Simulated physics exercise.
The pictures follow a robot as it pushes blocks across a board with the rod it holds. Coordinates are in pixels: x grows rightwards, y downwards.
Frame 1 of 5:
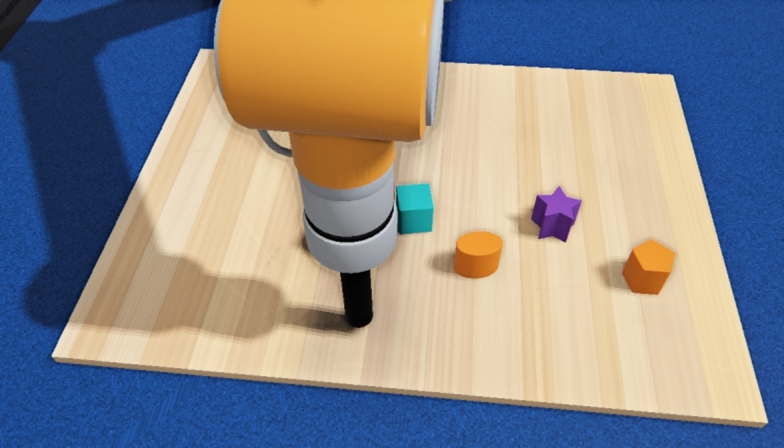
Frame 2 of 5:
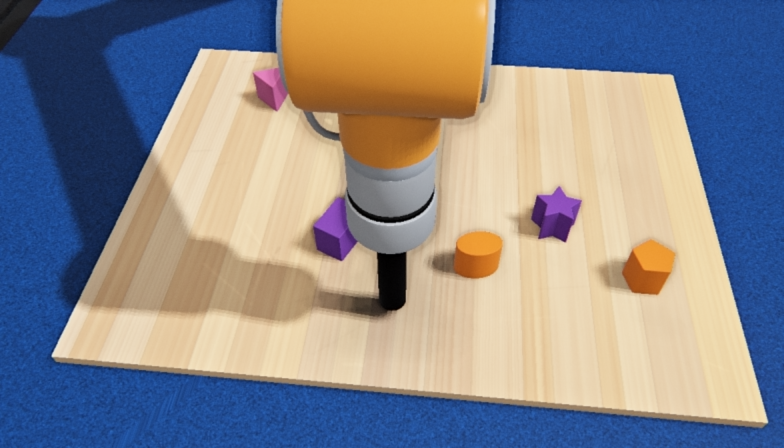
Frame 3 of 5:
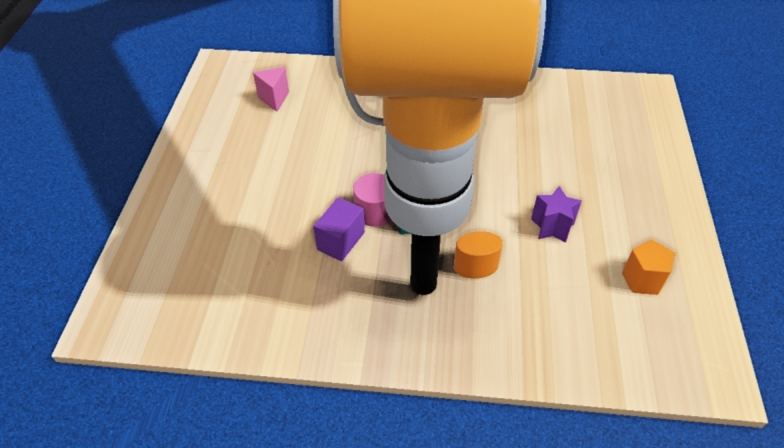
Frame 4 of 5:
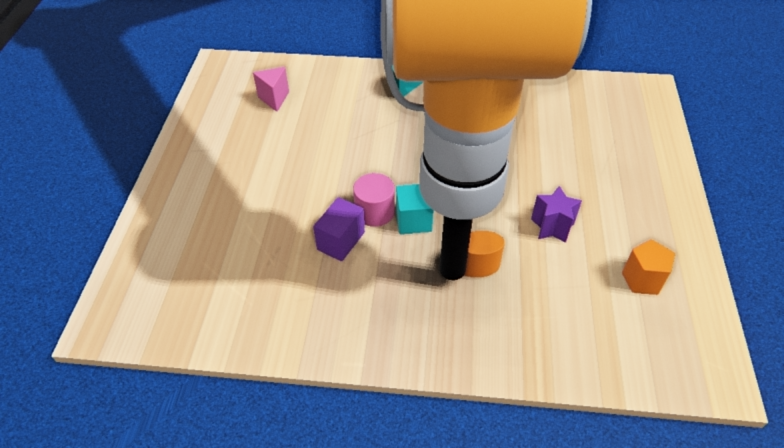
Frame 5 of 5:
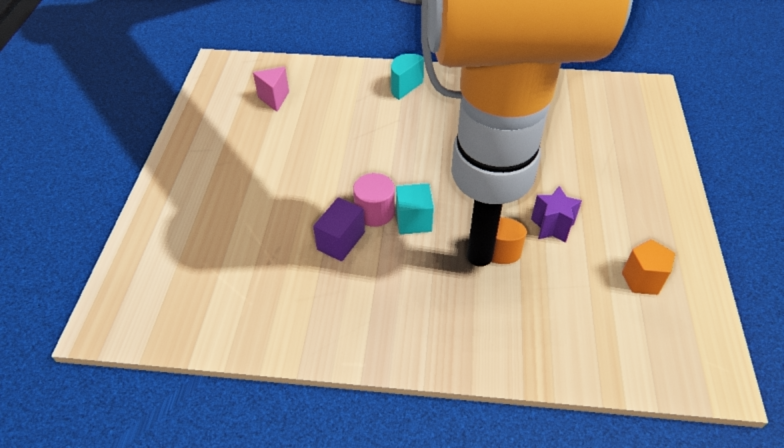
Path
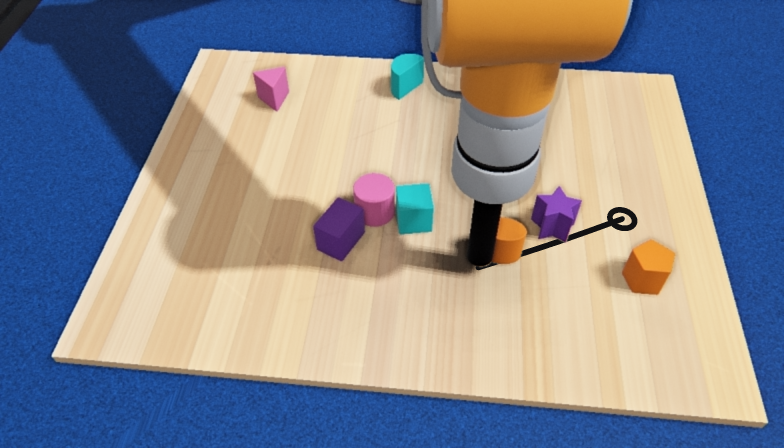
On a pale wooden board over a blue surface, an orange and grey robot arm holds a black rod among small coloured blocks. The arm sweeps the rod rightward and slightly away, uncovering more blocks behind it, then pushes the orange round block a short way toward the purple star.
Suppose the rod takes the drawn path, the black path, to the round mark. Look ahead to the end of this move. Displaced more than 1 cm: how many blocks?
My guess is two.
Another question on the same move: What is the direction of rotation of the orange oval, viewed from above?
From above, the orange oval will be seen to turn anti-clockwise.
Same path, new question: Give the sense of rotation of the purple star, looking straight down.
It spins against the clock.
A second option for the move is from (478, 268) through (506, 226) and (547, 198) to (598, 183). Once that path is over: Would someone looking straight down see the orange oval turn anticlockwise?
I expect not.
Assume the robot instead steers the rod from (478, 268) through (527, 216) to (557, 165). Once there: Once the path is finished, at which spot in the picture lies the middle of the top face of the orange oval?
It will end up at (574, 182).
Drawn move, in a line from (478, 268) to (622, 219).
What follows on the original path. One third of the way, rod (532, 240); orange oval (525, 206), turned 15° anticlockwise.
Two thirds of the way, rod (580, 224); orange oval (526, 206), turned 25° anticlockwise; purple star (571, 192), turned 30° anticlockwise.
At the end, rod (627, 208); orange oval (526, 206), turned 25° anticlockwise; purple star (574, 191), turned 50° anticlockwise; orange five-sided block still.
